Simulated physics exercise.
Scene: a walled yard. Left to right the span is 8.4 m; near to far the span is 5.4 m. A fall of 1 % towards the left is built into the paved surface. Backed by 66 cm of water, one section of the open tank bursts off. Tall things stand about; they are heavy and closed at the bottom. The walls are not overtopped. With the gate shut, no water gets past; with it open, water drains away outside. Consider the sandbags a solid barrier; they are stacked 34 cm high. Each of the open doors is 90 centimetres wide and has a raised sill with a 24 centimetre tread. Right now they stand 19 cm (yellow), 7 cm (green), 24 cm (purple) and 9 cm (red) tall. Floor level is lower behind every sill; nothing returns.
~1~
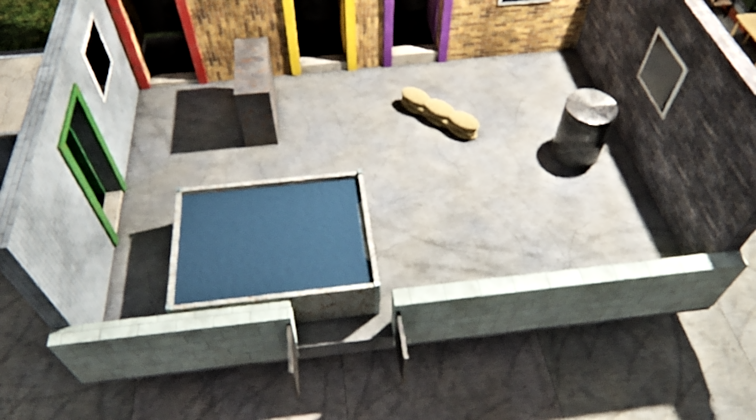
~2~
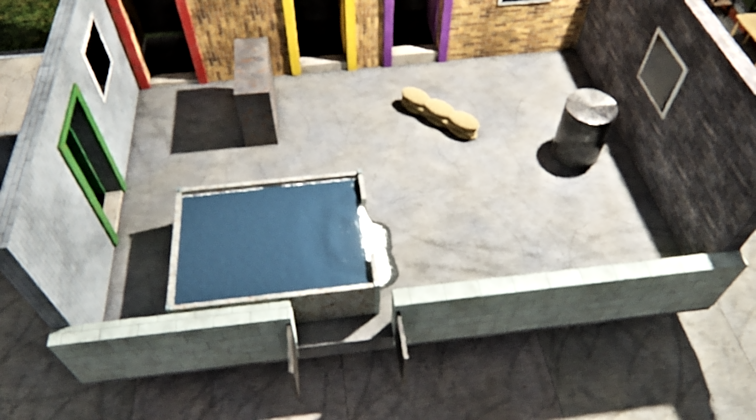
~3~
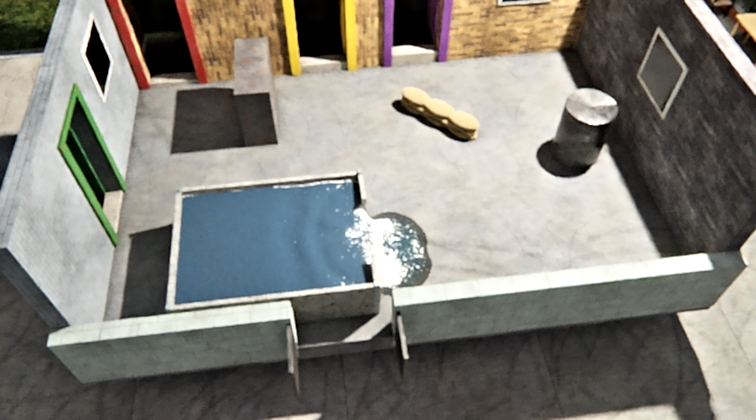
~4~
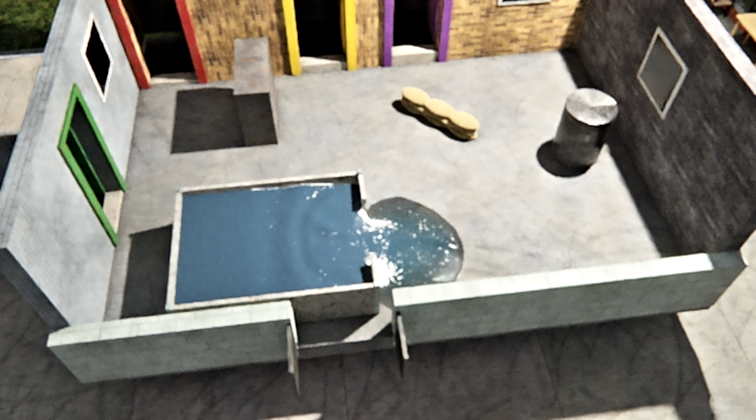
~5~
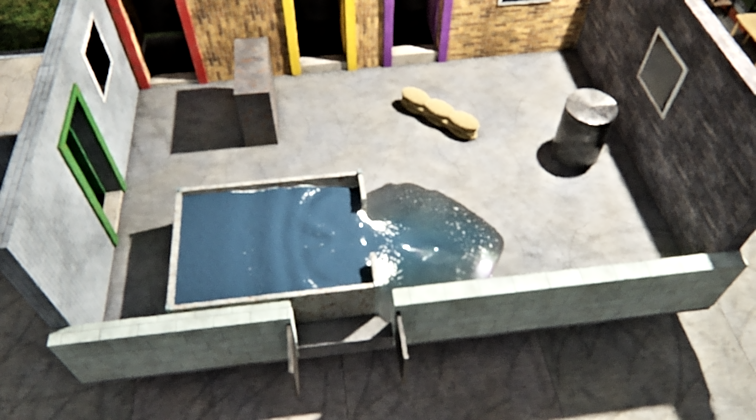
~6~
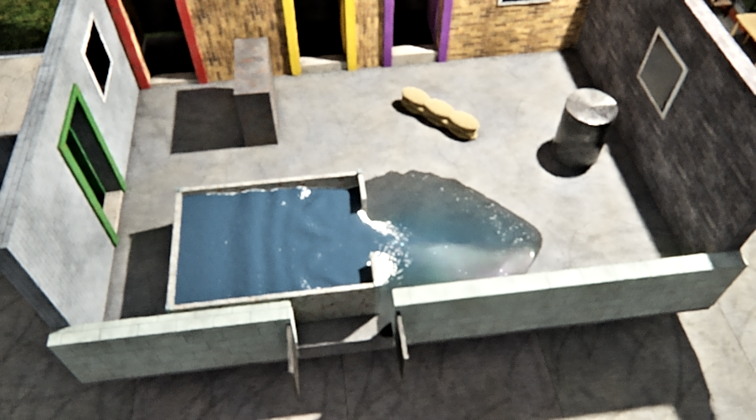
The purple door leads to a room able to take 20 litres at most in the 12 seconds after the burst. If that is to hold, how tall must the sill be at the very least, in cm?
Close to 7.5 cm is just enough.
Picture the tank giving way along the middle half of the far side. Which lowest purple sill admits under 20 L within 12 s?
Then the minimum is about 13.0 cm.
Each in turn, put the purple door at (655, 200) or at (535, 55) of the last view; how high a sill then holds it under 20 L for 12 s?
Minimums: About 20 cm and 18 cm.
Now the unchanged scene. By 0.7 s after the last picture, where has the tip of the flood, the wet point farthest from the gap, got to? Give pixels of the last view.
Roughly at (646, 197) in the last view.
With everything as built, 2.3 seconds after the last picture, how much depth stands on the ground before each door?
Yellow door 0 cm, green door 0 cm, purple door 0 cm, red door 0 cm.
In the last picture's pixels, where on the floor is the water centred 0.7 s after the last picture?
My guess is close to (329, 257).
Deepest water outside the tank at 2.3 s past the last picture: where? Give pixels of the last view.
Around pixel (675, 252).
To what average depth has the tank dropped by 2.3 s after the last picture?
The mean depth is roughly 37 cm.
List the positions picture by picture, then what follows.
The open tank at (273, 238) is whole and still, 66 cm deep; the purple door at (418, 19) is dry, in the first picture.
The front is at (393, 271), 0.3 m from the gap at (366, 245); 0.3 m2 of floor is wet, 66 cm left at the back, in the second picture.
Water pours out at (366, 247) and has run 0.8 m, to (425, 268); about 11 cm deep outside, 66 cm at the back, in the third picture.
The gap is at (366, 247), the front 1.4 m out at (458, 250); the back of the open tank holds 66 cm, in the fourth picture.
Water pours out at (366, 246) and has run 2.0 m, to (497, 245); about 5 cm deep outside, 66 cm at the back, in the fifth picture.
The front is at (535, 238), 2.6 m from the gap at (366, 246); 4.8 m2 of floor is wet, 66 cm left at the back; 2.9 m in a straight line remain to the purple door at (418, 19), in the sixth picture.
Then, 0.7 s after the last picture water covers 30 % of the floor, deepest (35 cm) near (382, 255); it has not reached the purple door.
Then, 2.3 s after the last picture water covers 45 % of the floor, deepest (33 cm) near (675, 252); it has not reached the purple door.
Then, 11.3 s after the last picture water covers 90 % of the floor, deepest (16 cm) near (277, 101); 11 cm at the purple door, 0 litres in over its 24 cm sill.
At the purple door as built, the water peaked near 12 cm, 6.7 s after the last picture.
With a sill of 6 cm, 36 litres would have come in within the 12 s; with 9.5 cm, 5 litres. So under 20 litres takes about 7.5 cm.
